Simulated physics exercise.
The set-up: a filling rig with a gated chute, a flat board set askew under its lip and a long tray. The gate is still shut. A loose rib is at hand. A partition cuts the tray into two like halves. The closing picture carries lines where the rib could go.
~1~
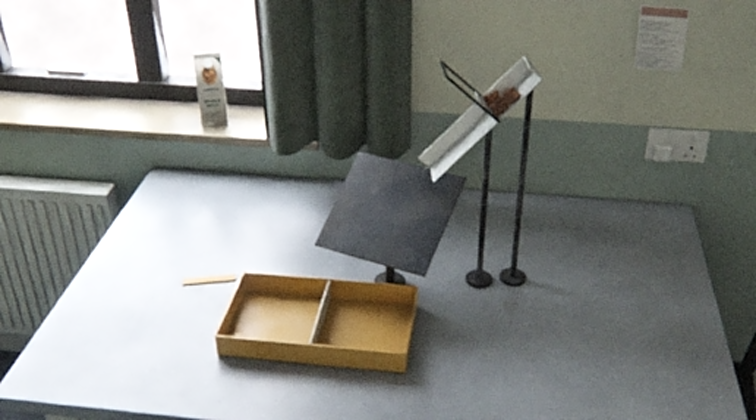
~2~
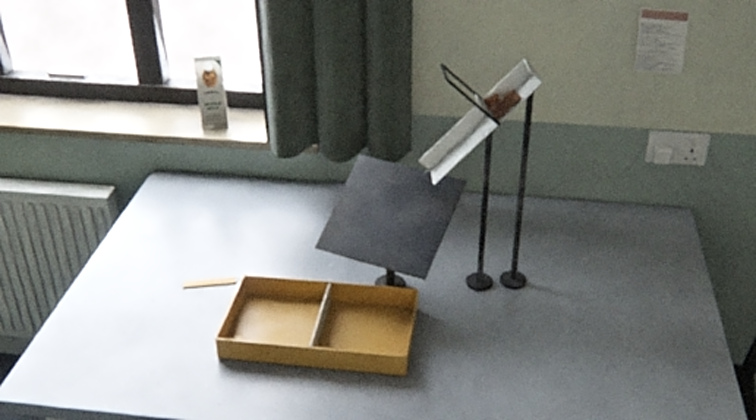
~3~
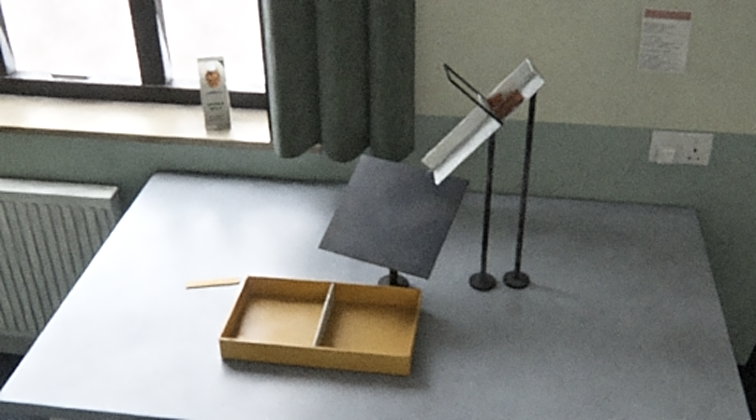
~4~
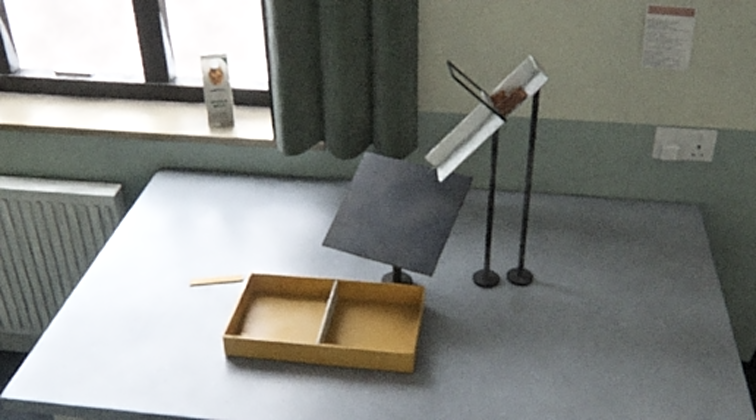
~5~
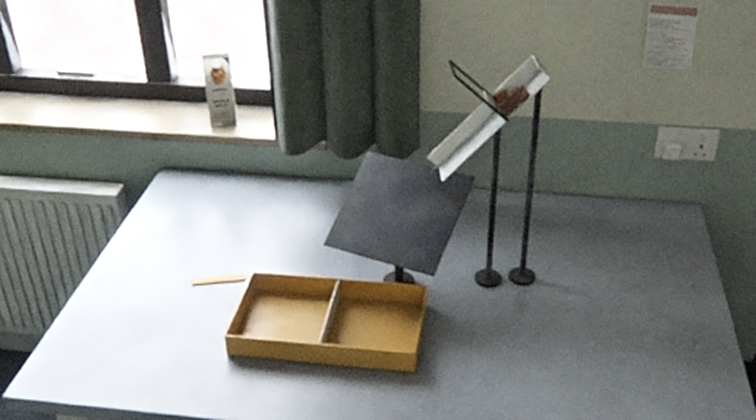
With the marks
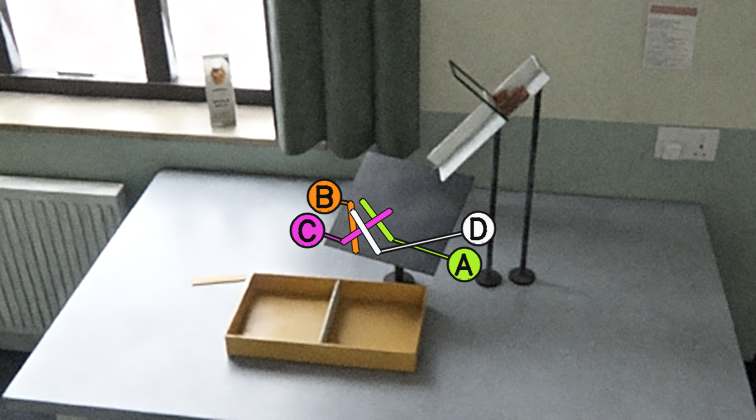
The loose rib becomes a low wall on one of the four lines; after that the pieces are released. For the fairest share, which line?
Use line C.
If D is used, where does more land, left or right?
The right half.
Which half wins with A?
More lands on the right.
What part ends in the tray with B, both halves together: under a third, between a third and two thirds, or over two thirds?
Over two thirds.
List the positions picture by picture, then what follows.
In the first frame, load behind the gate near (498, 102), cereal balls; lip of the chute near (432, 175), sloping fairly steeply.
In the second frame, middle of the board near (390, 214), tilted fairly steeply; middle of its low edge near (368, 263); of its high edge near (412, 167).
In the third frame, front corners of the tray near (219, 338) and (409, 356); front end of its middle wall near (312, 347); gate still shut near (483, 103).
In the fourth frame, middle of the load near (505, 101); lip near (439, 174).
In the fifth frame, middle of the load near (507, 101); lip near (441, 174).
On the marked copy, line A from (362, 201) to (391, 238); line B from (350, 203) to (355, 250); line C from (389, 211) to (343, 241); line D from (353, 212) to (378, 252).
For line A, of what is caught, a small share in the left half, all but a few in the right.
For line B, of what is caught, a small share in the left half, all but a few in the right.
For line C, of what is caught, close to half in the left half, close to half in the right.
For line D, of what is caught, none at all in the left half, the whole lot in the right.
